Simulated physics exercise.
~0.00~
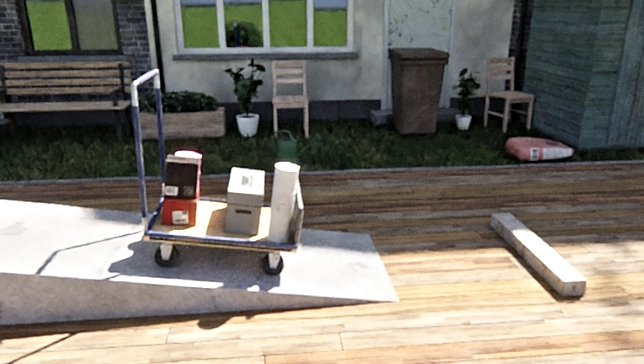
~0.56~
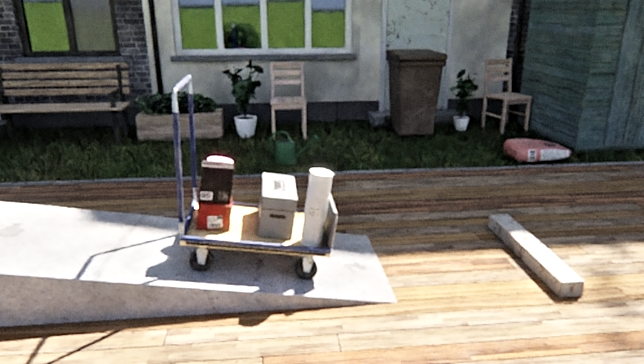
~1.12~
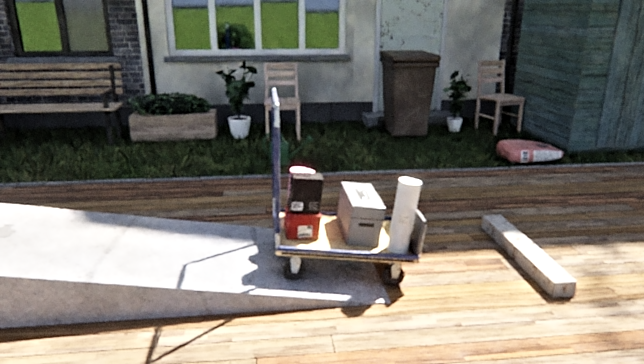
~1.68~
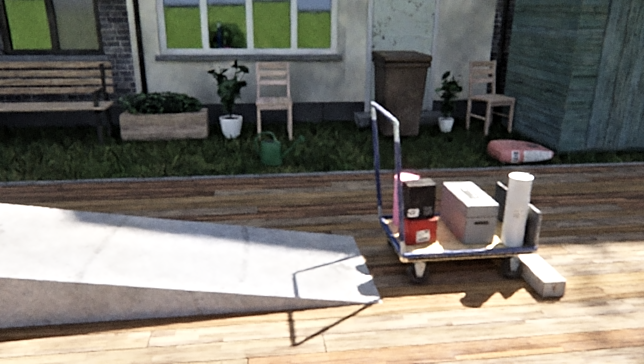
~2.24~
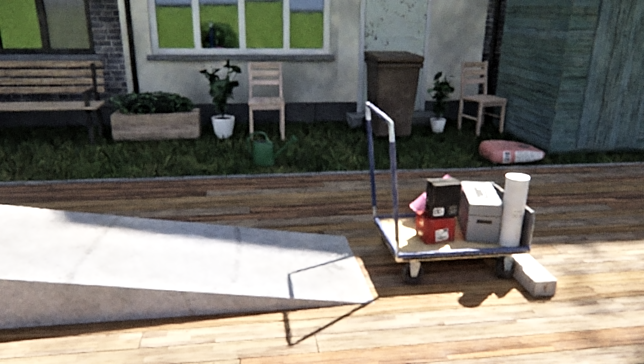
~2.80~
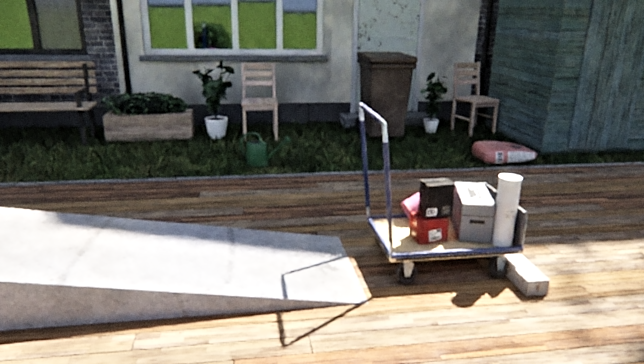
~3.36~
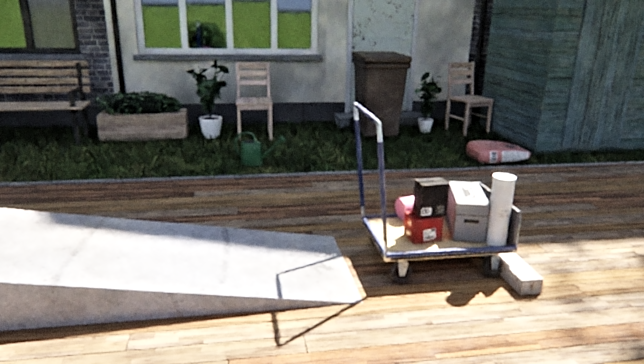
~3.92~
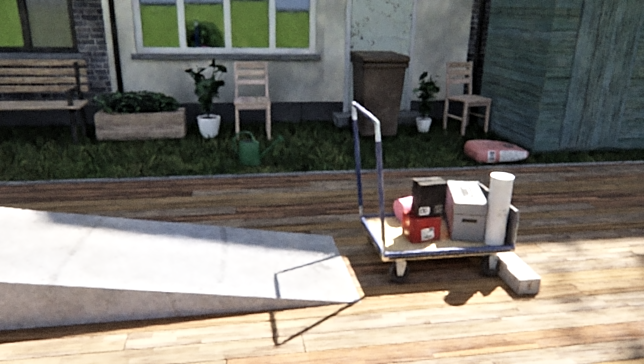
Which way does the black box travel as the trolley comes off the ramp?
The black box moves to the right, riding along on the trolley.
Loaded trolley rolling right down a ramp onto a wooden deck, stopping at a kerb with its pink canister toppled over.
